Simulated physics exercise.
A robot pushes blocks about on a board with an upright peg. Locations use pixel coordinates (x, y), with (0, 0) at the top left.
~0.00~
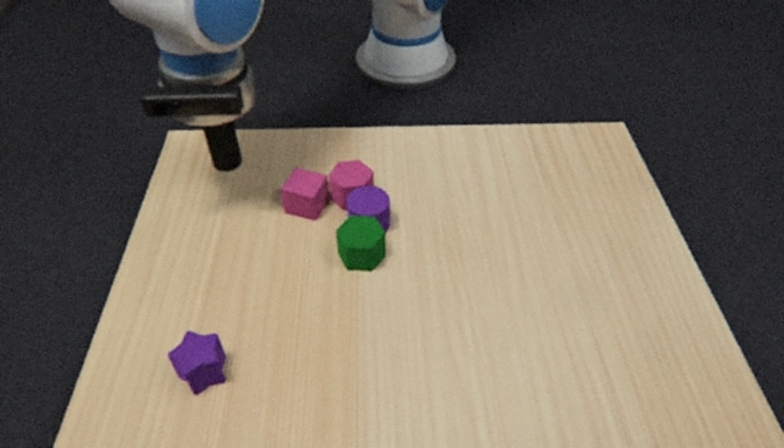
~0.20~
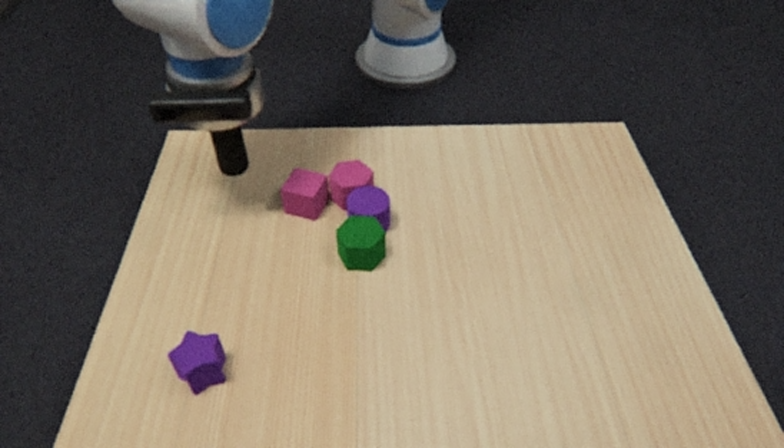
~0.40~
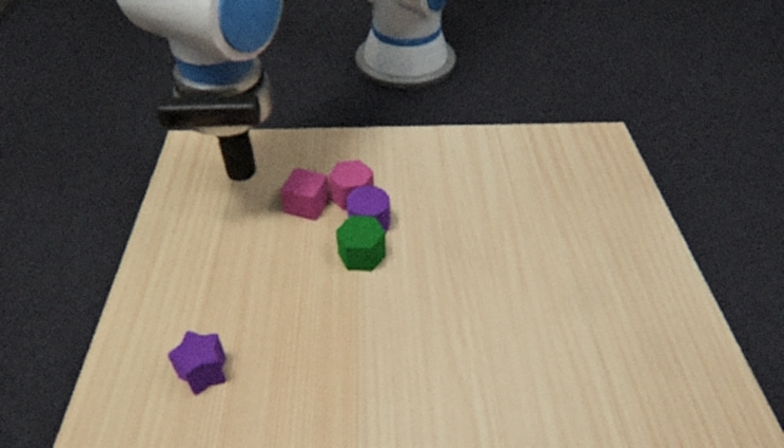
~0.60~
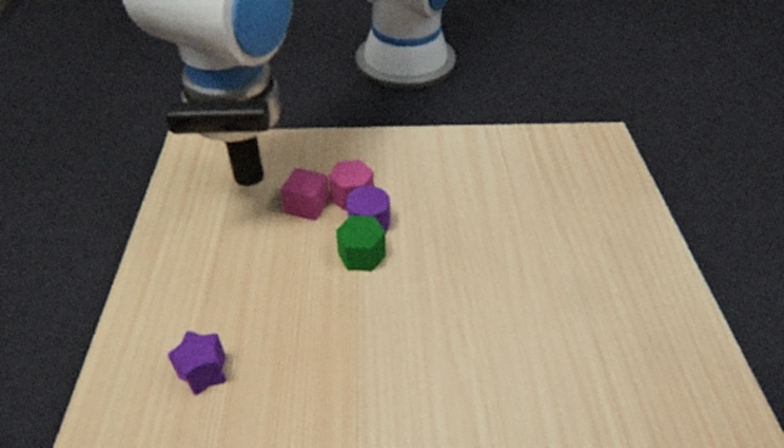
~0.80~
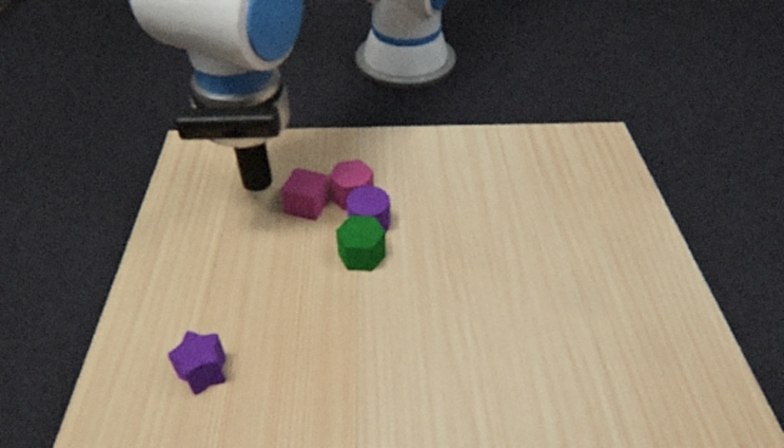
On a pale wooden board against a dark floor, seen from above at an angle by a still camera, a white and blue robot arm holds a black peg upright near the upper left corner. A pink cube, a pink block, a purple block and a green six-sided block sit clustered nearby, with a purple star lower left. The peg moves slightly right and downward toward the cube, while the blocks stay still.
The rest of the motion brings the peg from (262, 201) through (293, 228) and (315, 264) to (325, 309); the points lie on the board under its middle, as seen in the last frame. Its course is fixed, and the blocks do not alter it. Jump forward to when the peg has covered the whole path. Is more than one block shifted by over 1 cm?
No.
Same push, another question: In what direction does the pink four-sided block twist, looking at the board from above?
Answer: Anticlockwise.
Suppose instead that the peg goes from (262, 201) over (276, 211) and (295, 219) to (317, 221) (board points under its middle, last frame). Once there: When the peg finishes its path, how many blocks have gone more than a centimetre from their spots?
My best guess is that a pair of blocks move over 1 cm.
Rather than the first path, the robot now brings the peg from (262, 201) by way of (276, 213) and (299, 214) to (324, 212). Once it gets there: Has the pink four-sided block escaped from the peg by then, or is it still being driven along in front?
When the path ends, it will sit ahead of the peg.
On the path given first. One third of the way, peg at (290, 210); pink four-sided block at (316, 186), turned 50° anticlockwise.
Two thirds of the way, peg at (313, 247); pink four-sided block at (317, 187), turned 50° anticlockwise.
At the end, peg at (323, 292); pink four-sided block at (317, 187), turned 50° anticlockwise; green six-sided block still.
